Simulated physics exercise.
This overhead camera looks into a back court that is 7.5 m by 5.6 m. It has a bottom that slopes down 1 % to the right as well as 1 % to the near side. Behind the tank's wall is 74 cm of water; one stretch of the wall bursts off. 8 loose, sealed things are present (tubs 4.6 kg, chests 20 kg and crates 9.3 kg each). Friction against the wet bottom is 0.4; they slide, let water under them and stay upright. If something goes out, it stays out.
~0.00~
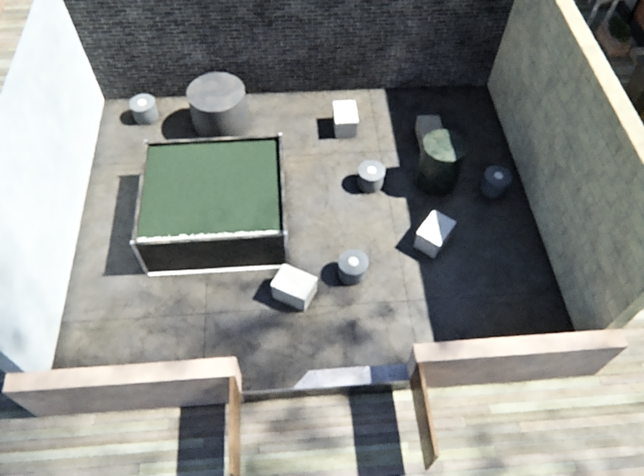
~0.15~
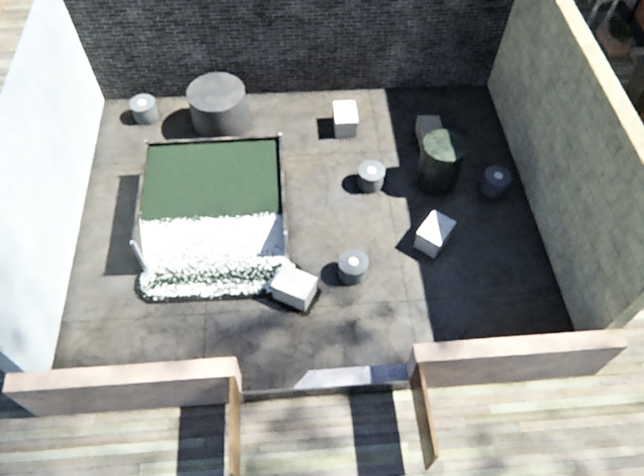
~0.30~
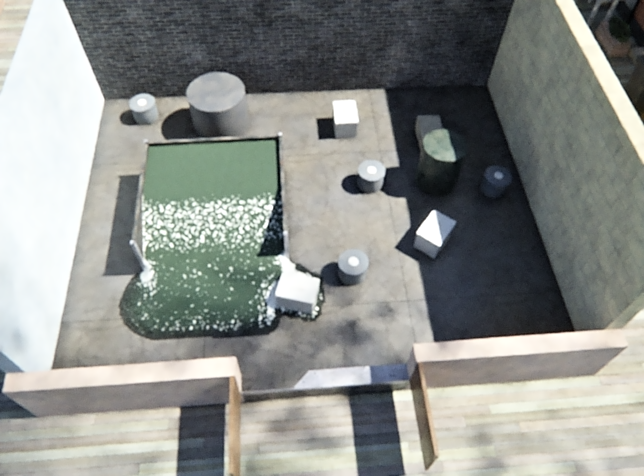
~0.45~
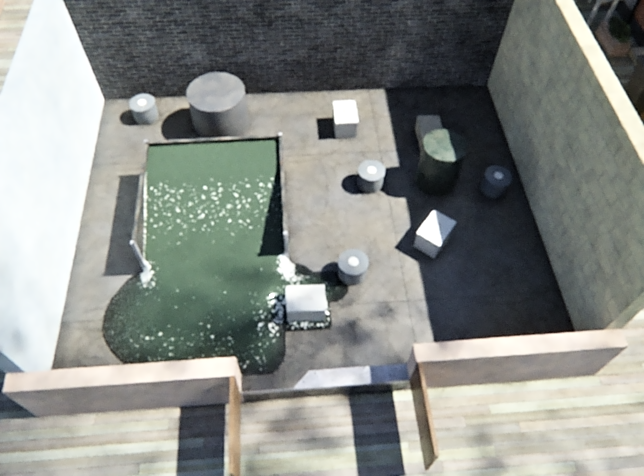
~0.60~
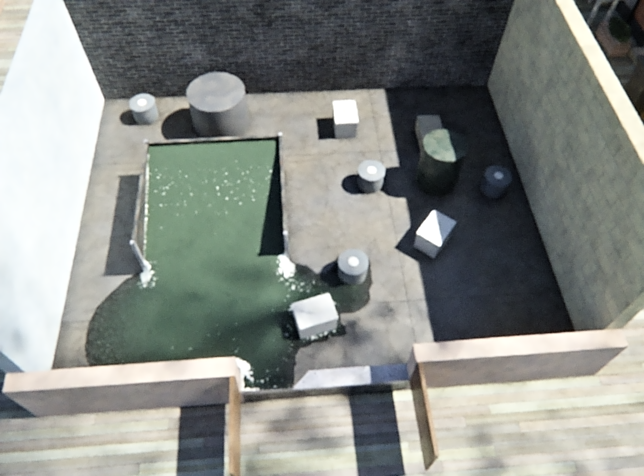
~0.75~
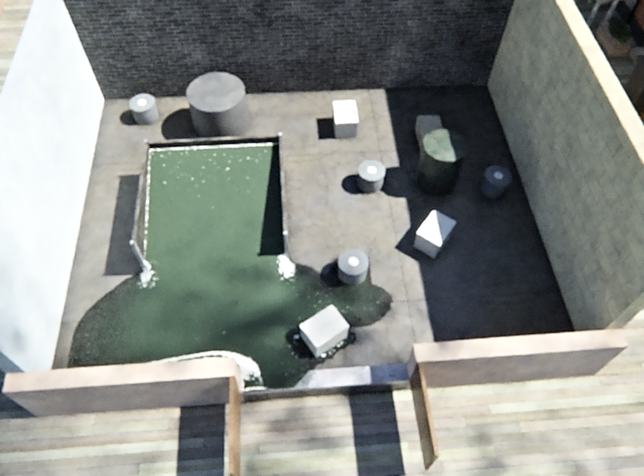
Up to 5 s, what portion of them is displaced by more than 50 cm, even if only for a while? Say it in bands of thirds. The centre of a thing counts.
Looks like the portion will come out lower than a third.
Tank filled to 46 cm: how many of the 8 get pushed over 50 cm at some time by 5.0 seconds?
Then 1 of them.
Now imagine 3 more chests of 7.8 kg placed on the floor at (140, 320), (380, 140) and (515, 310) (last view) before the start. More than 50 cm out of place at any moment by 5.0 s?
Going through them in turn, I'd say beyond, not that far and beyond.
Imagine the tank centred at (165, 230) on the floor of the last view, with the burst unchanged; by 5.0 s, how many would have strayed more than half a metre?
Count: 5.
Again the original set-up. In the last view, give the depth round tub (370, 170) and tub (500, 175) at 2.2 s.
Depths: Near 0 cm, then near 0 cm.
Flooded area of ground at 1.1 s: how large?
That flooded area is roughly 12 m2.
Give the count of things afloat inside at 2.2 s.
Of them, 0.
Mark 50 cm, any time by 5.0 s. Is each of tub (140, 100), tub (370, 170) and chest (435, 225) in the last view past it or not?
In turn: Past it, under, short of it.
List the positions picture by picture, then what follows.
In the first frame, a chest at (294, 281), on the bottom; a tub at (498, 176) rests on the ground; water covers 4.0 m2; 0 of 8 have shifted.
In the second frame, a chest at (294, 281) rests on the ground; a tub at (498, 176), on the bottom; water covers 5.3 m2; 0 of 8 have shifted.
In the third frame, a chest at (297, 287) rests on the ground, 11 cm from its start; a tub at (498, 176), on the bottom; water covers 6.7 m2; 1 of 8 have shifted.
In the fourth frame, a chest at (305, 298), on the bottom, 32 cm from its start; a tub at (498, 176) rests on the ground; 8.5 m2 under water; 1 of 8 have shifted.
In the fifth frame, a chest at (315, 311), on the bottom, 55 cm from its start; a tub at (498, 176) rests on the ground; water covers 9.7 m2; 1 of 8 have shifted.
In the sixth frame, a chest at (324, 325) rests on the ground, 81 cm from its start; a tub at (498, 176), on the bottom; 10.6 m2 under water; 1 of 8 have shifted.
After 1.1 s 1 of 8 are over 50 cm from their spots; 0 afloat.
After 2.2 s 1 of 8 are over 50 cm from their spots; 0 afloat.
After 3.5 s 1 of 8 are over 50 cm from their spots; 1 afloat.
After 5.0 s 2 of 8 are over 50 cm from their spots, and 2 have been at some point; 1 afloat.
